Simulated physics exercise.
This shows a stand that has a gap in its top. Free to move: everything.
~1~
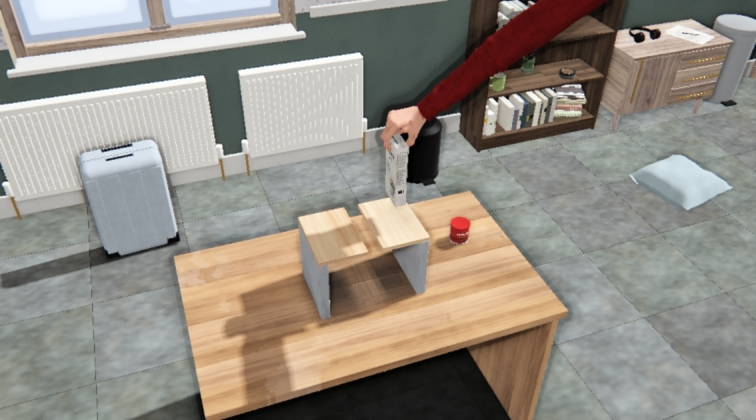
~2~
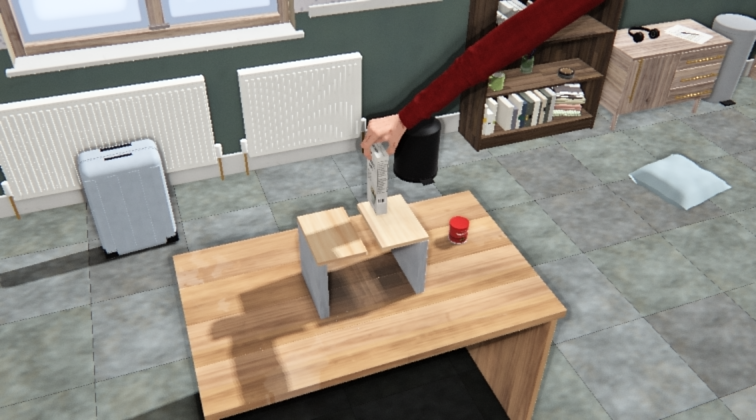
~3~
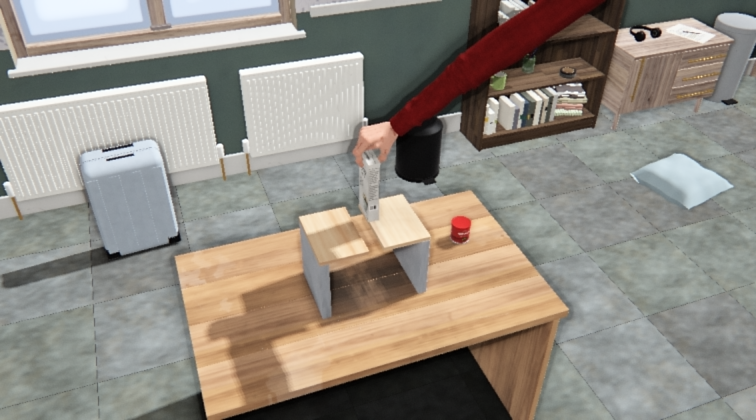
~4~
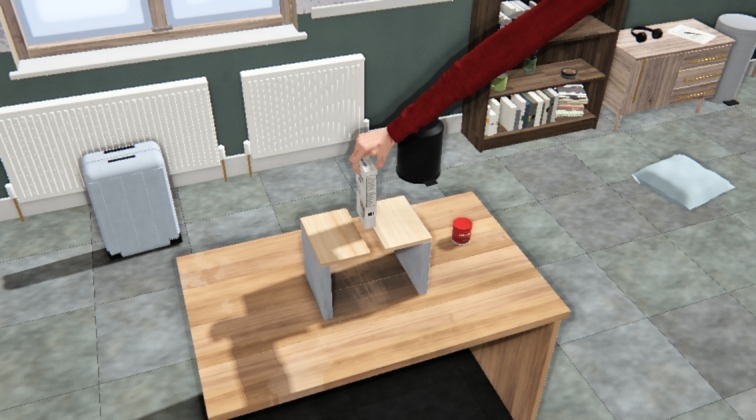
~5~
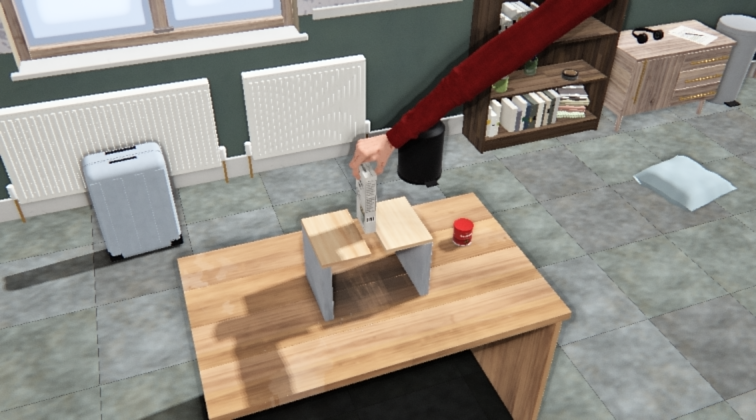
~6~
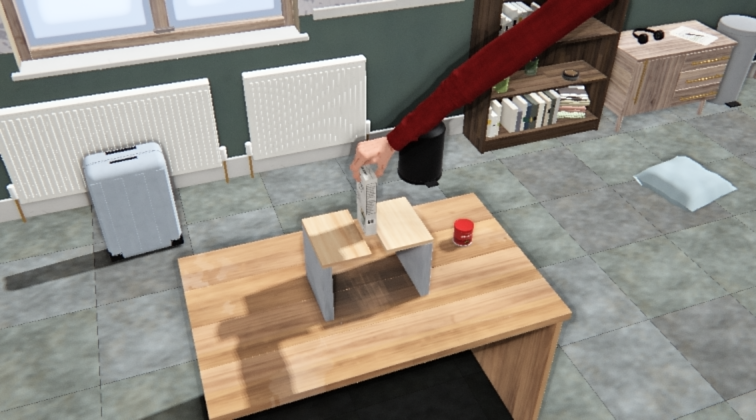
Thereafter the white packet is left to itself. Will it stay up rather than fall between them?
It is going to get to the table.
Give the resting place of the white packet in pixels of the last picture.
Around (367, 261).
Then, 0.20 s later than the last frame, white packet moved a little near (367, 212).
Then, 0.30 s later than the last frame, white packet moved well along near (367, 247).
Then, 0.40 s later than the last frame, white packet moved well along near (367, 261).
When it is over, moved from the start, white packet; red tin as before. End places, in pixels of the last picture, white packet near (367, 261). The packet reaches the table.
